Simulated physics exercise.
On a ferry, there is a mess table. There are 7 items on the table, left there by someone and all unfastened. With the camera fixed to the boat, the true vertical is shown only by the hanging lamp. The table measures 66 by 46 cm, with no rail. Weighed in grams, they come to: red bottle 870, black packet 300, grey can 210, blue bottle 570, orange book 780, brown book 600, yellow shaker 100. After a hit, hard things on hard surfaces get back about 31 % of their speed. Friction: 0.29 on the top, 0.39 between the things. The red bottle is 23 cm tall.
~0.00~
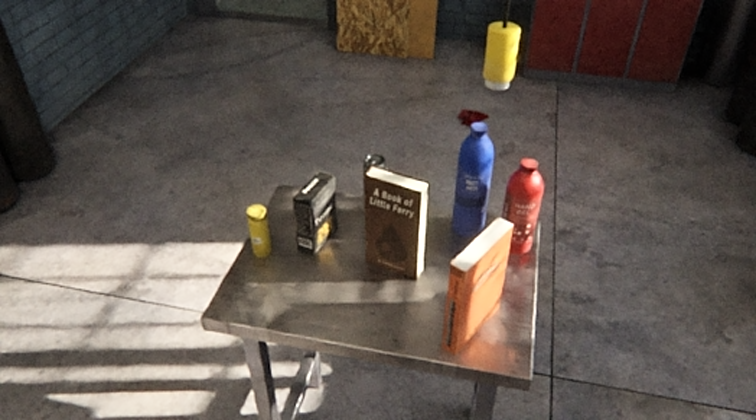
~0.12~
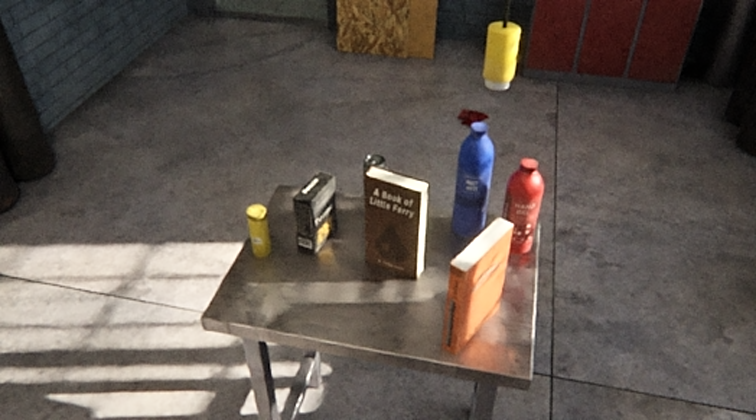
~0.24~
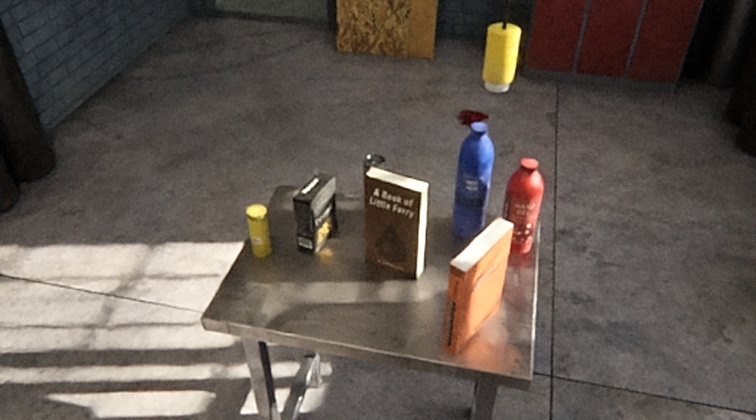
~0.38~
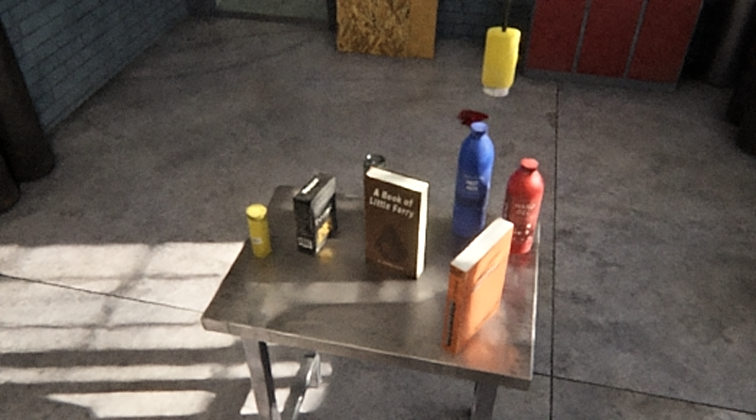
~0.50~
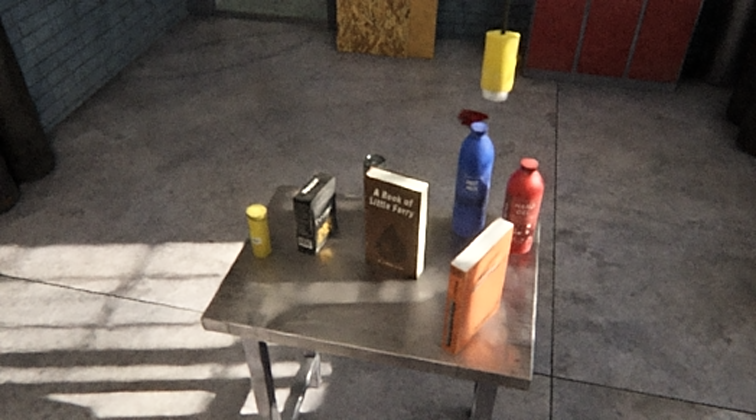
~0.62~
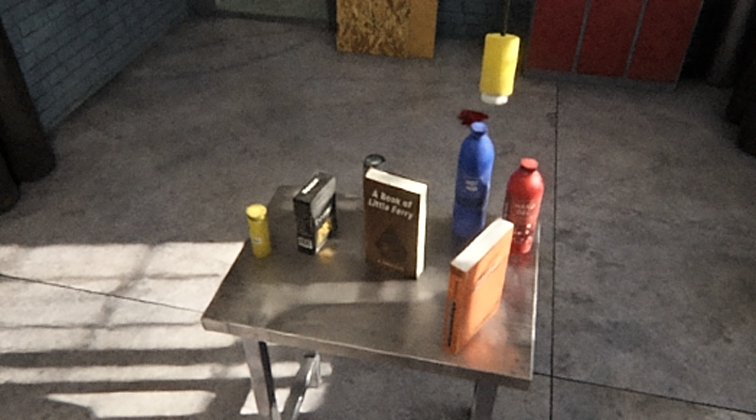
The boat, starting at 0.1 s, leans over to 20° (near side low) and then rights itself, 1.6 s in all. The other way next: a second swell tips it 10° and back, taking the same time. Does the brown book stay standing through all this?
No.
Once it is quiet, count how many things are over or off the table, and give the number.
I get 1.
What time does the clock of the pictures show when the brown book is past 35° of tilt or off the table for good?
At around 0.9 seconds on the pictures' clock.
By 1.12 s, boat heeled 16°, near side down; brown book now off the table; blue bottle 5 cm from its spot; black packet 5 cm from its spot.
By 1.52 s, boat heeled 2°, near side down; orange book rocked 7° off its seat; black packet 9 cm from its spot; blue bottle 9 cm from its spot.
By 2.42 s, boat heeled 10°, far side down; black packet 9 cm from its spot; blue bottle 9 cm from its spot; red bottle 8 cm from its spot.
When it is over (3.8 s), off the table and tipped over, brown book; not toppled but over 5 cm from the start, red bottle, black packet, grey can, blue bottle, orange book and yellow shaker.
